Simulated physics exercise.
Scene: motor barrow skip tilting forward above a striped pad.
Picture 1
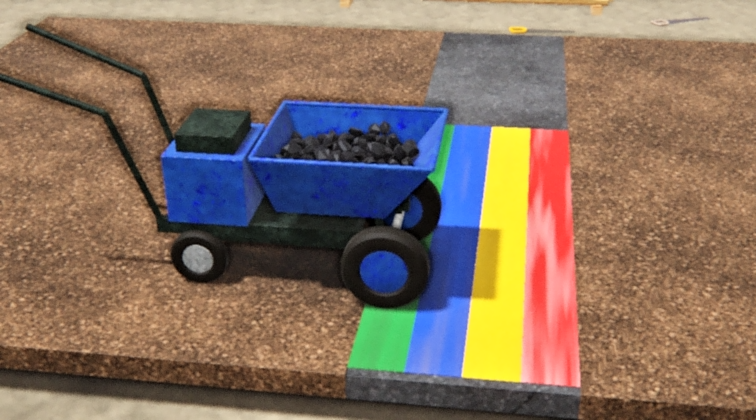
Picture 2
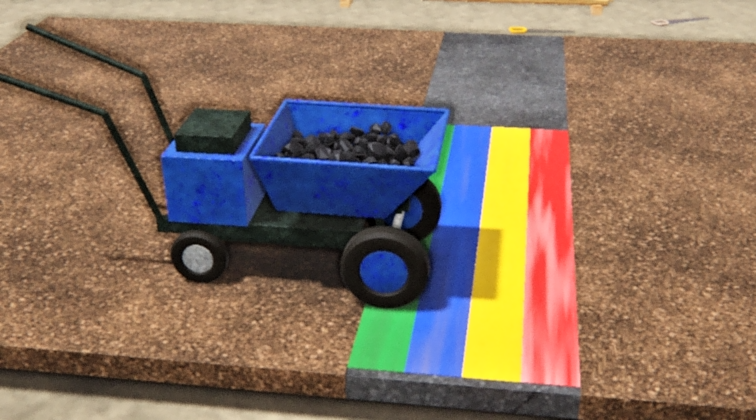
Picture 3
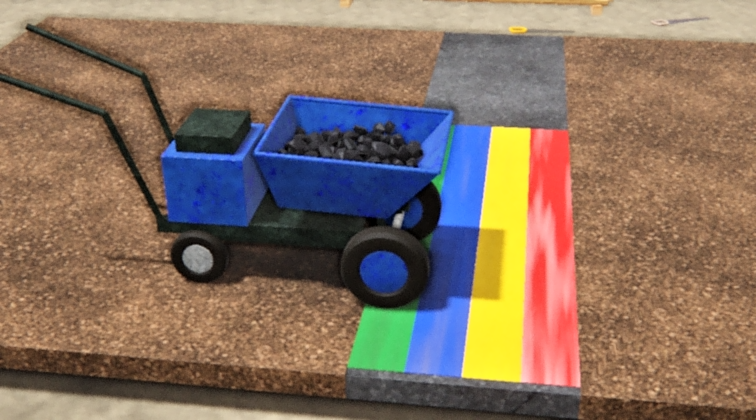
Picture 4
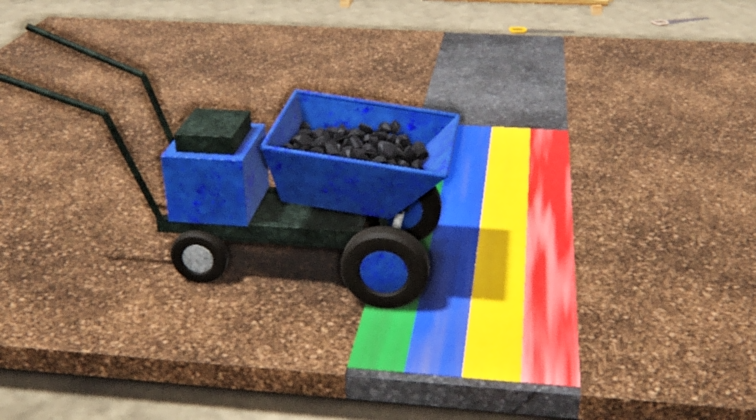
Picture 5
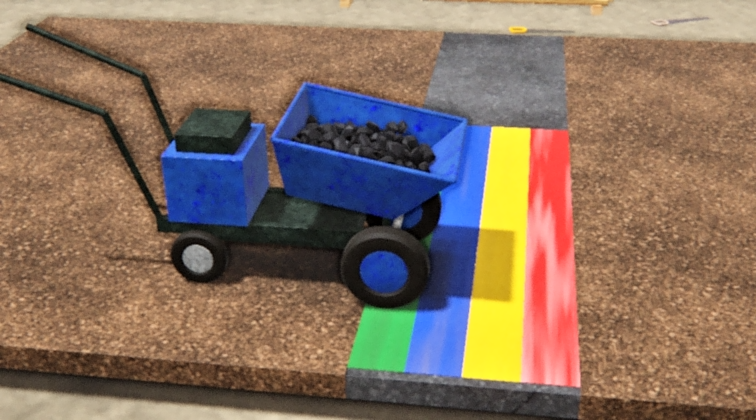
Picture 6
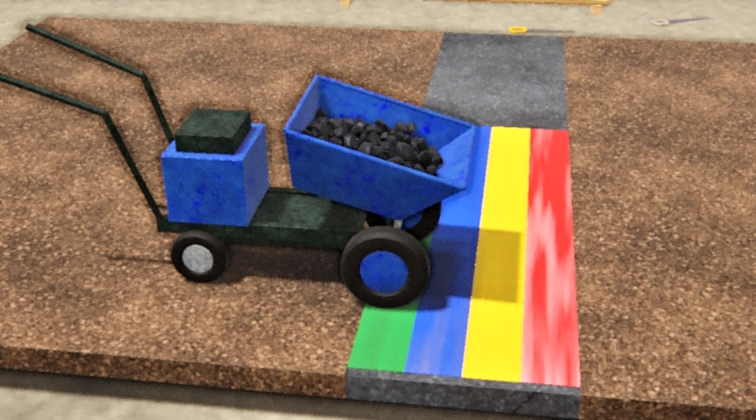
In this clip, a blue skip loaded with black lumps on a wheeled barrow starts out level, then gradually tilts forward to the right above a pad striped green, blue, yellow and red, while the wheels stay still.
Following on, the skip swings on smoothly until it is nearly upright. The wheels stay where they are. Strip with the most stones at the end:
Red strip.
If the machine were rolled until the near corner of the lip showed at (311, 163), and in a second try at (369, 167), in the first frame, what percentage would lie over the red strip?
Result: Try 1 = 10 %, try 2 = 20 %.
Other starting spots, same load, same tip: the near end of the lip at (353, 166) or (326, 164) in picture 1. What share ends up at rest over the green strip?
That comes to some 0 in a hundred for the first try and some 10 in a hundred for the second.
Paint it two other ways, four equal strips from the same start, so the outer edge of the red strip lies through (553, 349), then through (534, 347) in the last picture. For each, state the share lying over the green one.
I'd put it at some 0 % for the first and some 0 % for the second.
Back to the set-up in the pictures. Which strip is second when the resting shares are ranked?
That yellow strip.
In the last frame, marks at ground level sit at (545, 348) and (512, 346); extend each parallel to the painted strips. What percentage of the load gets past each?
I'd say some 60 in a hundred, and after that 80 in a hundred.
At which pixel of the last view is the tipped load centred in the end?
The centre ends up roughly at (563, 277).
Just after the last frame, skip tipped steeply; every one in the skip.
A moment on, skip tipped right over; the larger part in the skip; just a few over the yellow strip; roughly a quarter over the red strip.
Further on, skip tipped right over; roughly a quarter in the skip; about a tenth over the yellow strip; roughly half over the red strip; roughly a third off the paint.
When it is over, skip tipped right over; about a tenth in the skip; not one over the green strip; not one over the blue strip; about a tenth over the yellow strip; roughly a third over the red strip; roughly a third off the paint.
